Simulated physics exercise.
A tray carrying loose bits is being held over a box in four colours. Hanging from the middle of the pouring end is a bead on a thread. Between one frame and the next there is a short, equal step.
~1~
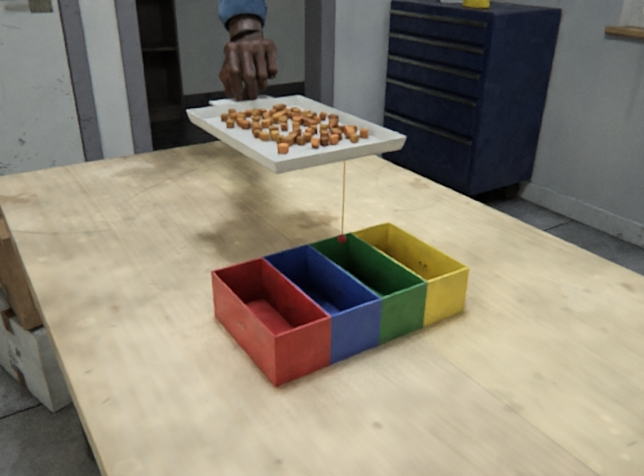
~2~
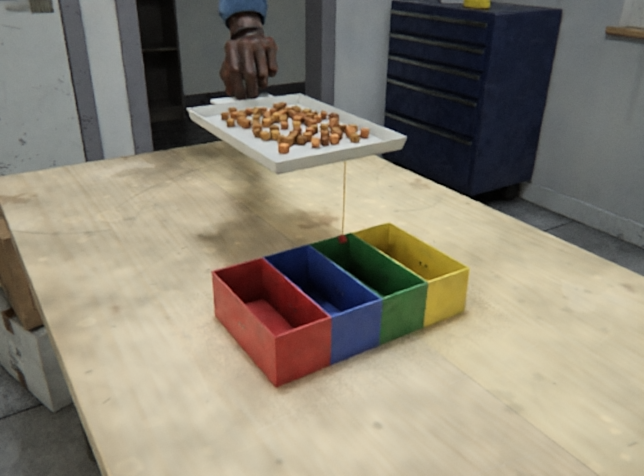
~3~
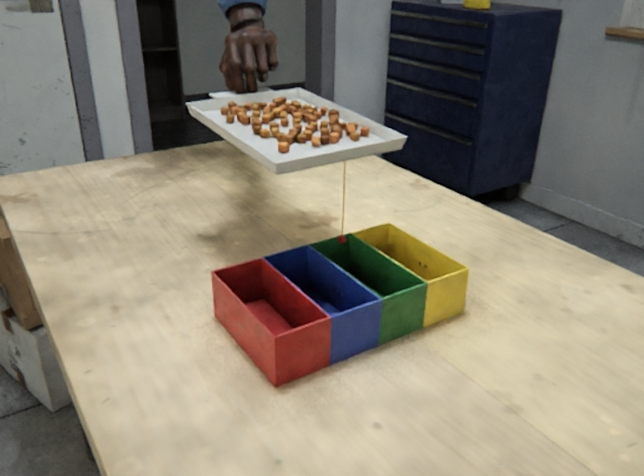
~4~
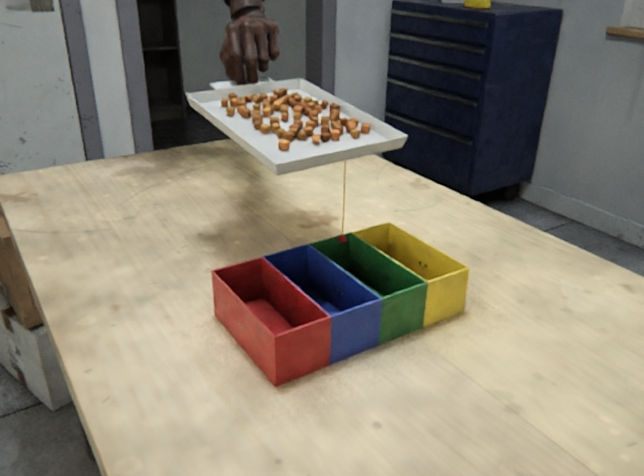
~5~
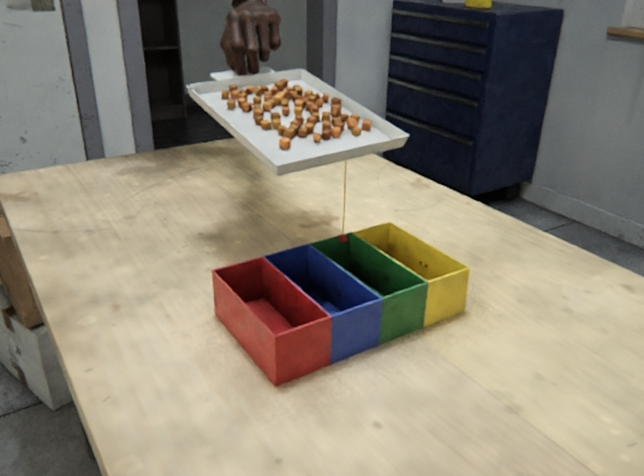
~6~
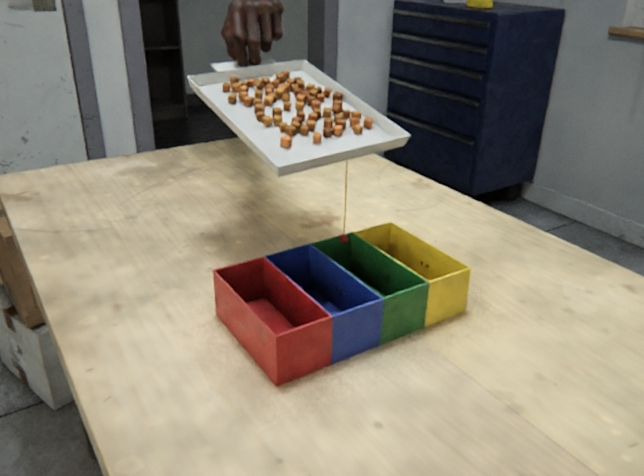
On a pale wooden table in a workshop sits a box with red, blue, green and yellow cells, while a hand holds a white tray of small brown cubes above it, a thread hanging from its near edge. The hand gradually raises the tray's far end, slanting it slightly toward the box.
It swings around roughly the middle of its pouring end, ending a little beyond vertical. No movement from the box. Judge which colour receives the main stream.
Receiving the main stream: Blue.
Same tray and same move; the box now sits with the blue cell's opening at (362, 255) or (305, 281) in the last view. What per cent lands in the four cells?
You'd see around 60 per cent and then around 100 per cent.
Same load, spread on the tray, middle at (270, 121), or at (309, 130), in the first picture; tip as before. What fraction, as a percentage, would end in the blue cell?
Try 1: 50 %; try 2: 40 %.
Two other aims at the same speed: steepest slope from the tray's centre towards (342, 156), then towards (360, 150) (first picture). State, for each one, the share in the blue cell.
Roughly 20 % in the first case and 0 % in the second.
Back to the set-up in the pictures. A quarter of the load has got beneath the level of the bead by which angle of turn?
A tilt of roughly 100°.
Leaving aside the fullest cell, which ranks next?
The second spot goes to the cell in red.
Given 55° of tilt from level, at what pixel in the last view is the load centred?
Near (321, 140).
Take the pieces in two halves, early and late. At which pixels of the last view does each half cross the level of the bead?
The opening half passes (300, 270), the closing half (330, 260).
Shortly afterwards, tray tipped steeply; all but a few on the tray; a little falling or outside the box.
Next, tray tipped right over; the bulk on the tray; a little in the blue cell; a little in the red cell; only a few in the green cell; only a few falling or outside the box.
Some moments later, tray tipped past a quarter turn; near half in the blue cell; near a quarter in the red cell; near a quarter in the green cell; a little in the yellow cell; only a few falling or outside the box.
In the end, tray tipped past a quarter turn; near half in the blue cell; near a quarter in the red cell; near a quarter in the green cell; a little in the yellow cell; only a few outside the box.
